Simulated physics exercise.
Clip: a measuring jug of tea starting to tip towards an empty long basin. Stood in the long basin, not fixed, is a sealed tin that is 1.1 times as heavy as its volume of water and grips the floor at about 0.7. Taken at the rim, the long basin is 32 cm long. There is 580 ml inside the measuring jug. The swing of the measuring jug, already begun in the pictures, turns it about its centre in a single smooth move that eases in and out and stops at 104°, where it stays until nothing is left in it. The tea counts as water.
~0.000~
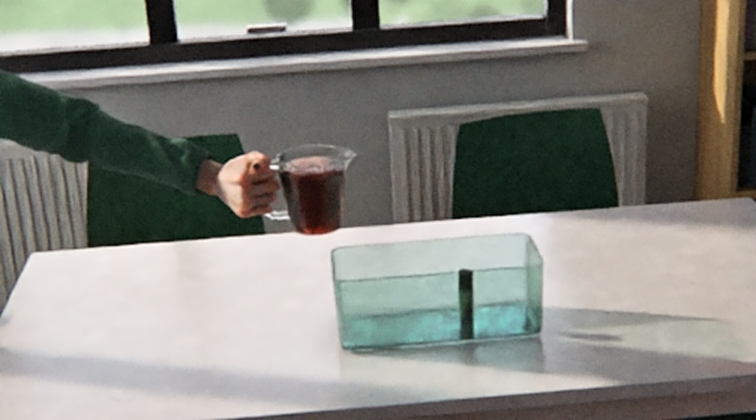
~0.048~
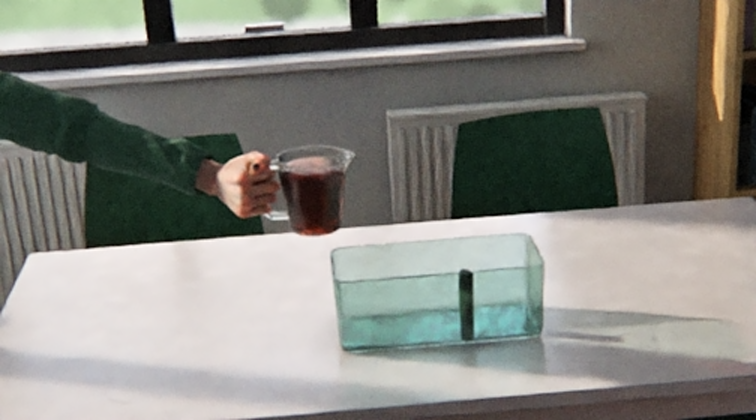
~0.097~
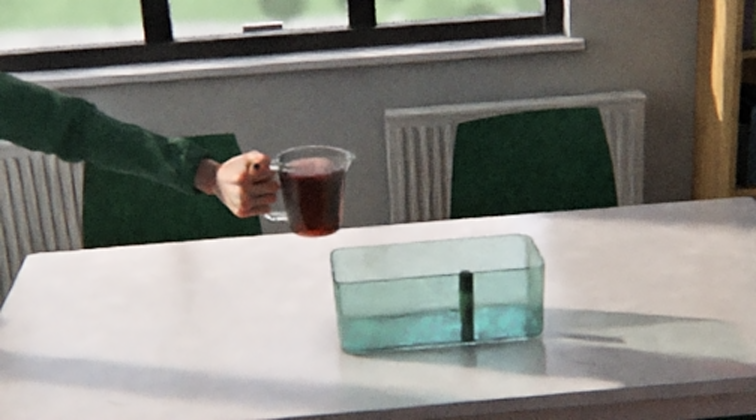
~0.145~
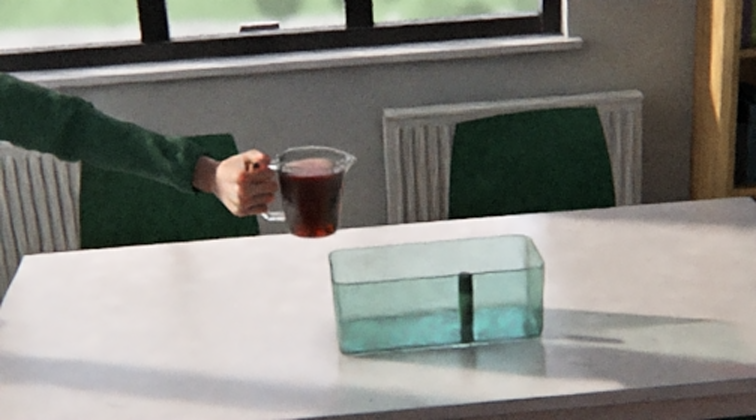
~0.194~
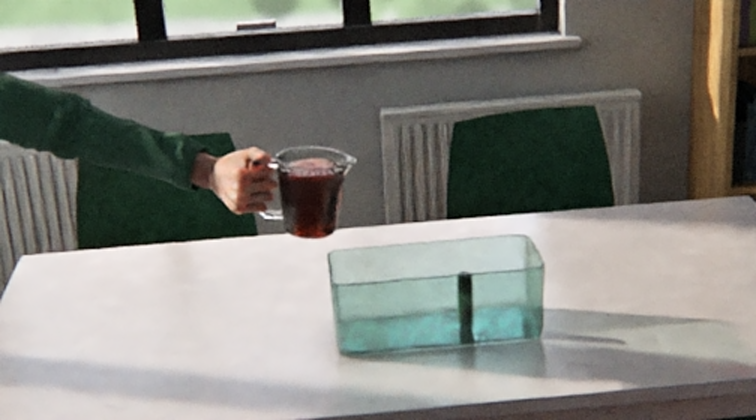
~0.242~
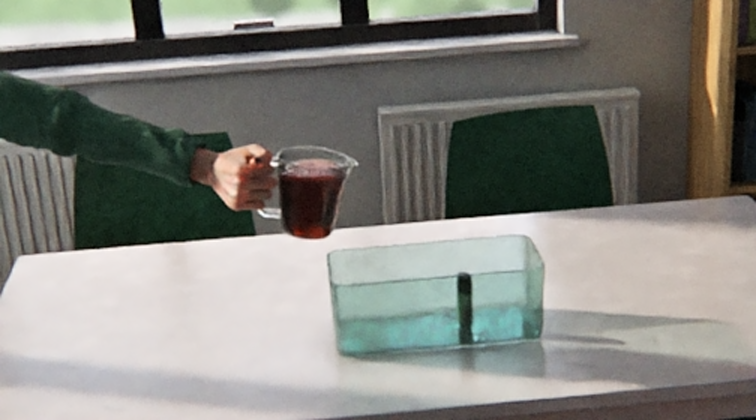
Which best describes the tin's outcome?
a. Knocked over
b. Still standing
Still standing.
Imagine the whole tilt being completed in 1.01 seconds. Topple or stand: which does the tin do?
Well, the tin simply holds firm.
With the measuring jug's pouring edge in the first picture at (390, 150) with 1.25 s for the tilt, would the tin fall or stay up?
After that, the tin overturns.
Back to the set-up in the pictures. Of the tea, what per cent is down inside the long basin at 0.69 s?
Close to 5 in a hundred.
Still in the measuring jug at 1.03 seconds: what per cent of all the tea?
24 %.
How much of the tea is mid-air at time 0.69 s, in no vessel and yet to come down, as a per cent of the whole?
I'd say close to 16 per cent.
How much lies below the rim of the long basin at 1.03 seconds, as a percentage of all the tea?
Reading: Approx. 58 %.
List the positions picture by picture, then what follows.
In the first picture, it leans 0°; its right rim is at (355, 154); the tea meets the walls at (281, 169) and (345, 163); the long basin's rim runs from (332, 266) to (537, 249); the tin's top is at (465, 273).
In the second picture, it leans 0°; its right rim is at (355, 155); the tea meets the walls at (281, 169) and (345, 164).
In the third picture, it leans 2°; its right rim is at (355, 156); the tea meets the walls at (280, 169) and (345, 165).
In the fourth picture, it leans 3°; its right rim is at (355, 158); the tea meets the walls at (280, 170) and (345, 166).
In the fifth picture, it leans 6°; its right rim is at (356, 160); the tea meets the walls at (280, 170) and (346, 167).
In the sixth picture, it leans 9°; its right rim is at (357, 163); the tea meets the walls at (281, 171) and (347, 166).
After 0.69 s the tilt is 61° and 80 per cent is still to pour; the tin stands where it began.
After 1.03 s the tilt is 96° and 25 per cent is still to pour; the tin stands where it began.
After 1.37 s the tilt is 104° and 1 per cent is still to pour; the tin stands where it began.
After 1.75 s the tilt is 104° and 0 per cent is still to pour; the tin stands where it began.
In the end the tin stands where it began.
